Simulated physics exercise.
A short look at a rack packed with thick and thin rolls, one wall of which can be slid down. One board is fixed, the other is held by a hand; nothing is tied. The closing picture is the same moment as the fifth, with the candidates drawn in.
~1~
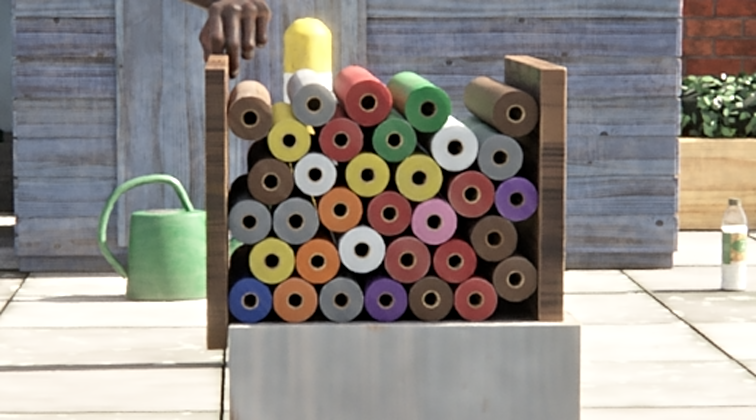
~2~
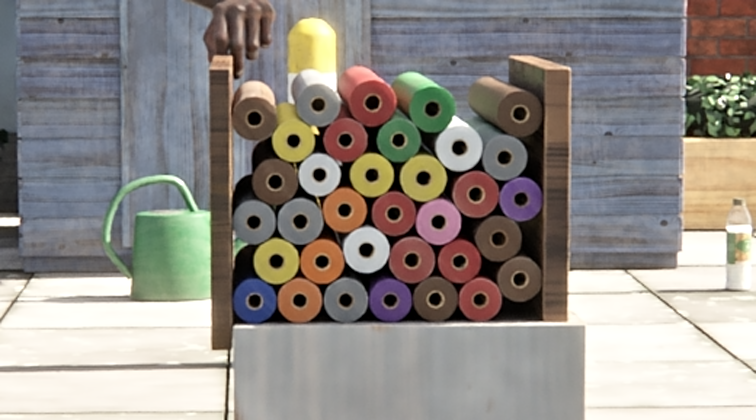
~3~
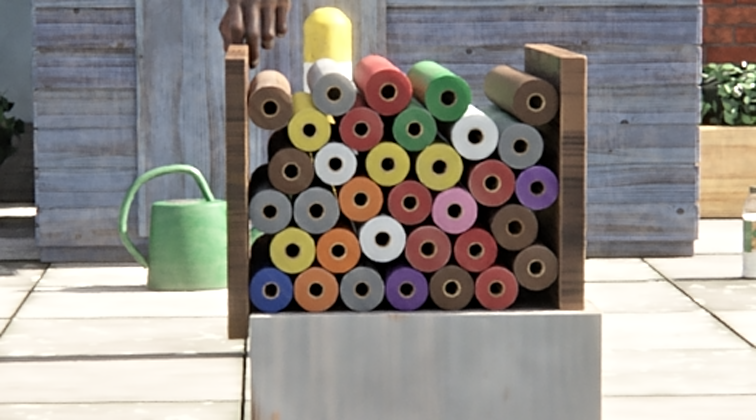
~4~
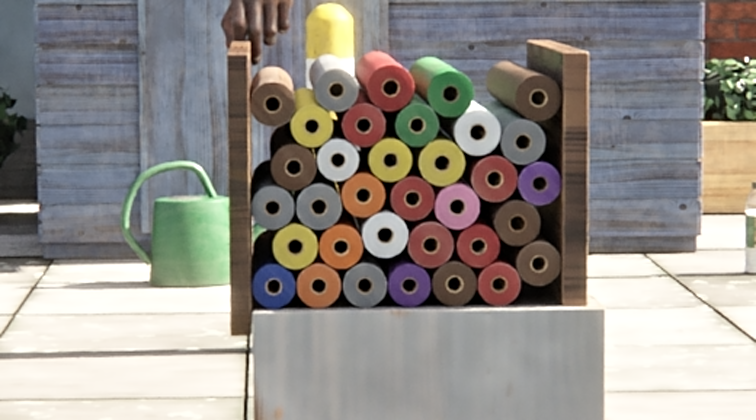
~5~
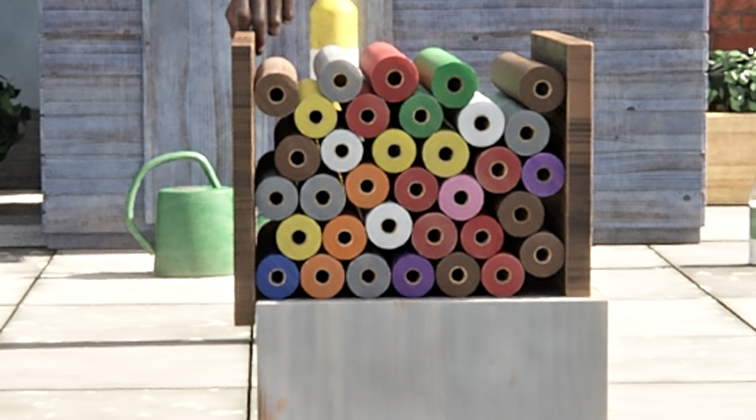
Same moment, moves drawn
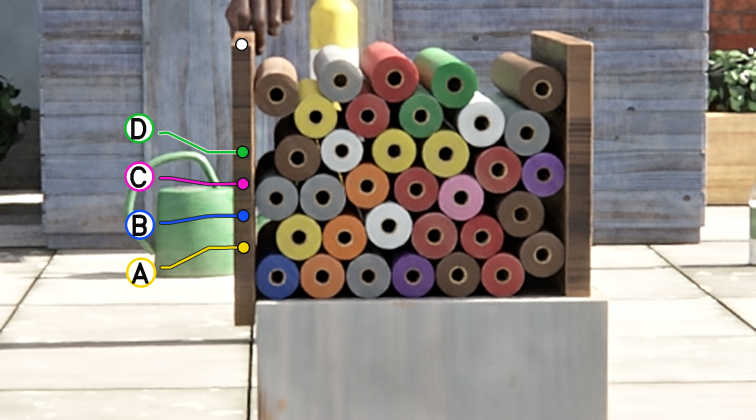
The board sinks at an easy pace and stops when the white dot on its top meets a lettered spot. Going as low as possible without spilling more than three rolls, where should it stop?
Slide it to B.
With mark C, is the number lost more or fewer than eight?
At C, fewer than eight.
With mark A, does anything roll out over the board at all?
At A: Yes.
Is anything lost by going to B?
At B: Yes.
On the copy, A at (244, 247); B at (243, 216); C at (243, 184); D at (243, 152); the white dot at (242, 45).
On B. First, top of the board (254, 122).
Then, top of the board (255, 210).
Finally, top of the board (255, 215), one out over the board.
By contrast, A more than three out over the board; C one out over the board; D none out over the board.
